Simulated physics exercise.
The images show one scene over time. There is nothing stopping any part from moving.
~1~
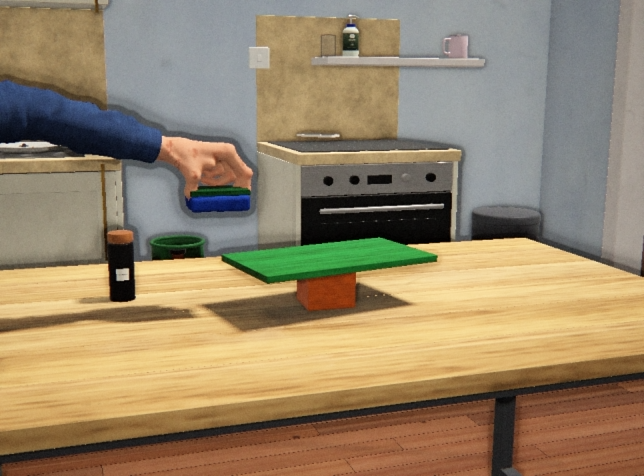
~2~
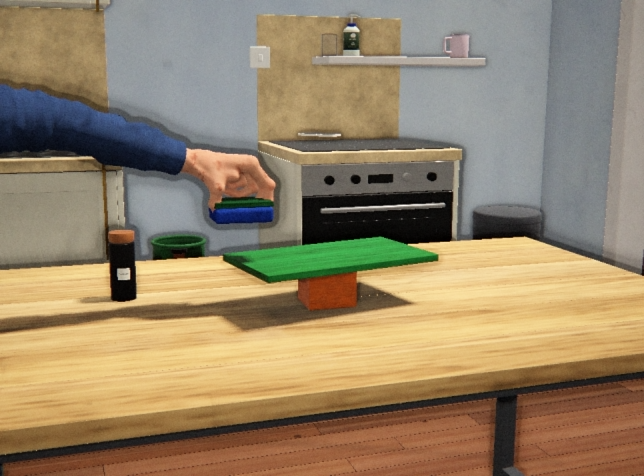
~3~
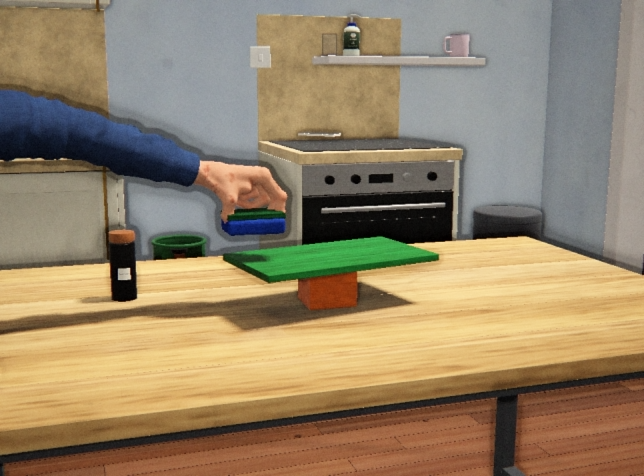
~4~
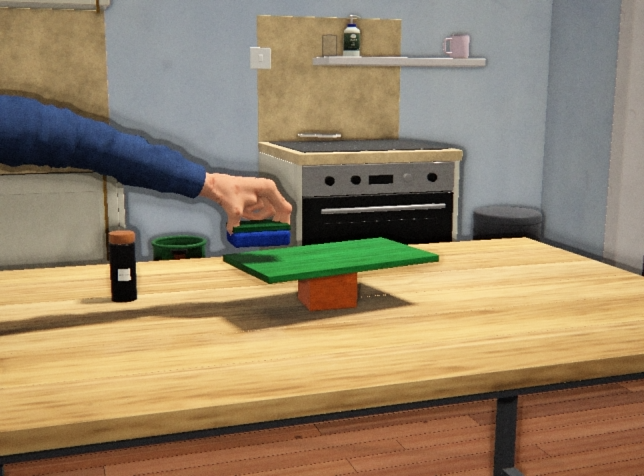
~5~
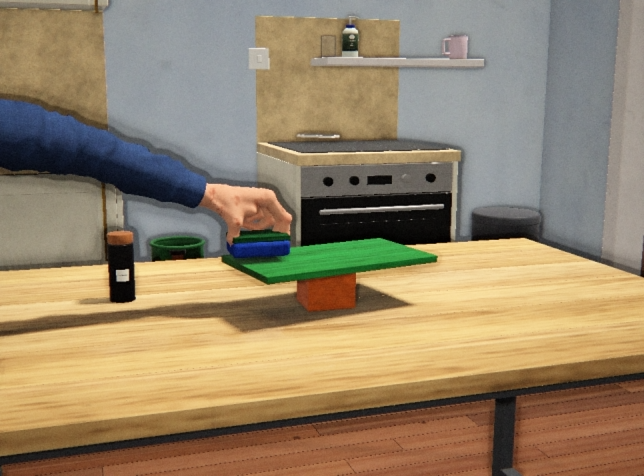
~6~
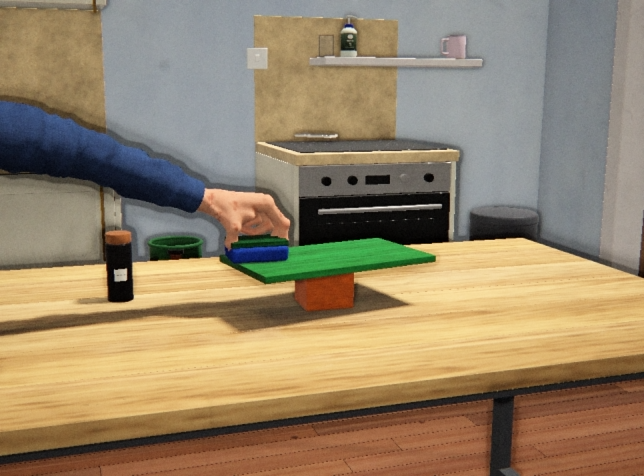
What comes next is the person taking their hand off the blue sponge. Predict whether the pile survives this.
It stands.
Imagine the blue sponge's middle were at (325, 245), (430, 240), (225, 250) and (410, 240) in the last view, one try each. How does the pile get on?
Stays standing, topples over, topples over, stays standing.
Then, 0.50 s on from there, no change.
Then, 1.50 s on from there, blue sponge resting near (256, 249).
Then, 2.80 s on from there, things are still on the move.
In the end, all 4 unmoved. At the end, from the last picture's camera, blue sponge near (256, 249). The pile keeps its balance.
